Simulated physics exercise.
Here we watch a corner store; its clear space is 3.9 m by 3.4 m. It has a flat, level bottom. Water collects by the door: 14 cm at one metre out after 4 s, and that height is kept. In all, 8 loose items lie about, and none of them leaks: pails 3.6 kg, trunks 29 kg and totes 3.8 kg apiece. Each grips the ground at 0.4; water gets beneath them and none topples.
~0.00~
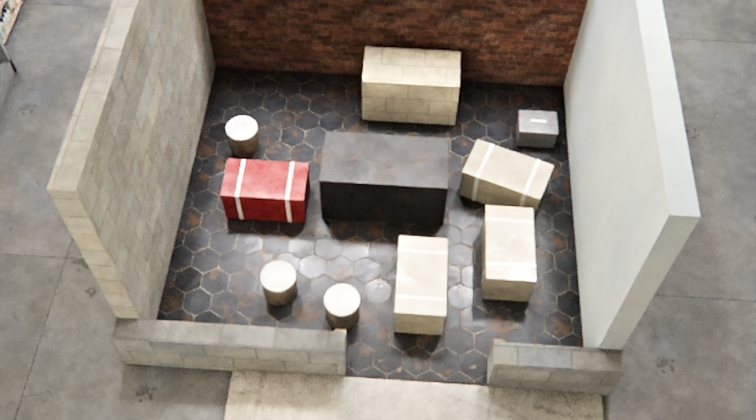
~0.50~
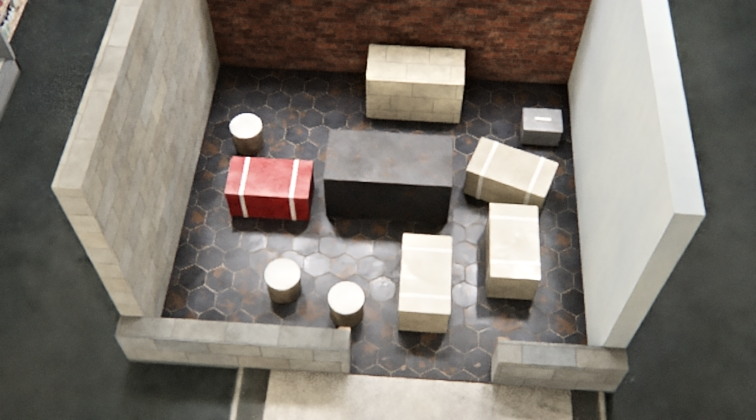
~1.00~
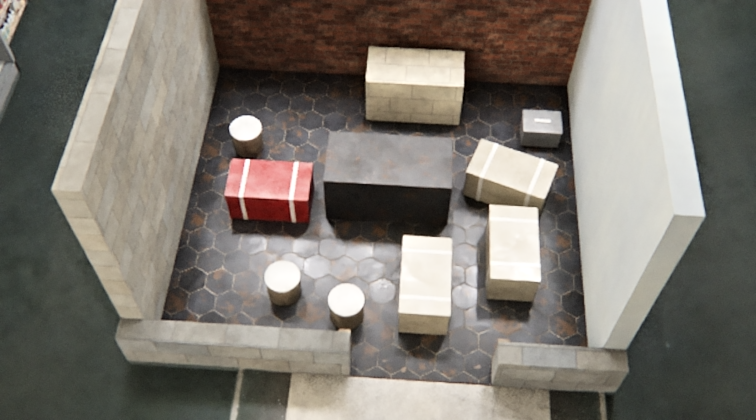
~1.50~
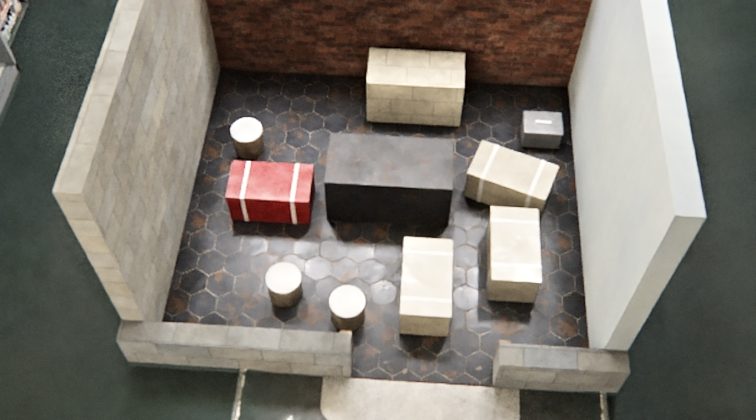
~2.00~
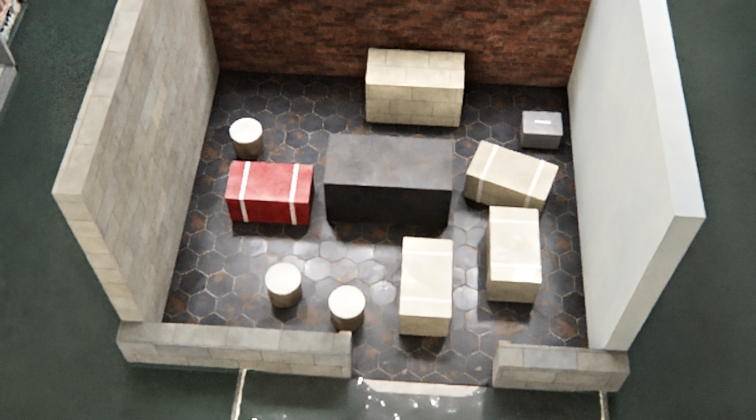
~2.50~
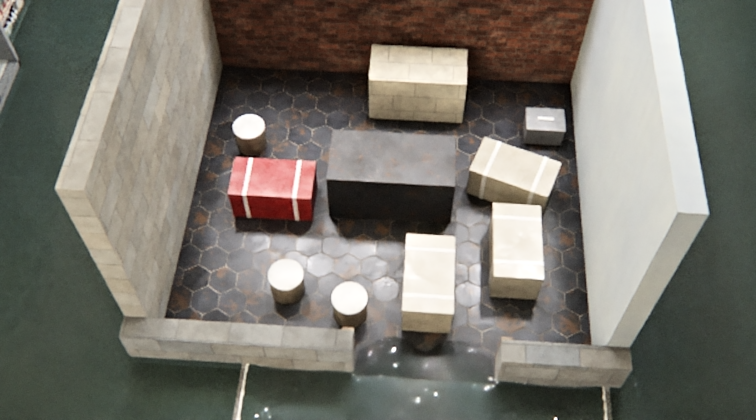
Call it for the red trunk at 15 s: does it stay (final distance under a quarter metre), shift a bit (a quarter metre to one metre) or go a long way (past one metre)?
Stays.
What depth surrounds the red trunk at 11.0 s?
4 cm or so.
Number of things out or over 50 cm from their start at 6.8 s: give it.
Answer: 1.
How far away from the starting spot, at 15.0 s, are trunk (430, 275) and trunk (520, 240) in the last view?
Net displacement, in order: 140 cm; 50 cm.
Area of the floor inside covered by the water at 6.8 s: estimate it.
Roughly 7.0 m2 of it is wet.
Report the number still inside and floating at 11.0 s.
Of them, 3.
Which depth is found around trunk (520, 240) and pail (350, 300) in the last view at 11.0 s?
About 9 and 4 cm.
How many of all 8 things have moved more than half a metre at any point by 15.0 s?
The answer here is 6.
After 3.5 s the red trunk is near (272, 178), 0.0 m from its start, aground; 0 afloat.
After 6.8 s the red trunk is near (272, 178), 0.0 m from its start, aground; 0 afloat.
After 11.0 s the red trunk is near (272, 178), 0.0 m from its start, aground; 3 afloat.
After 15.0 s the red trunk is near (271, 177), 0.0 m from its start, aground; 7 afloat.
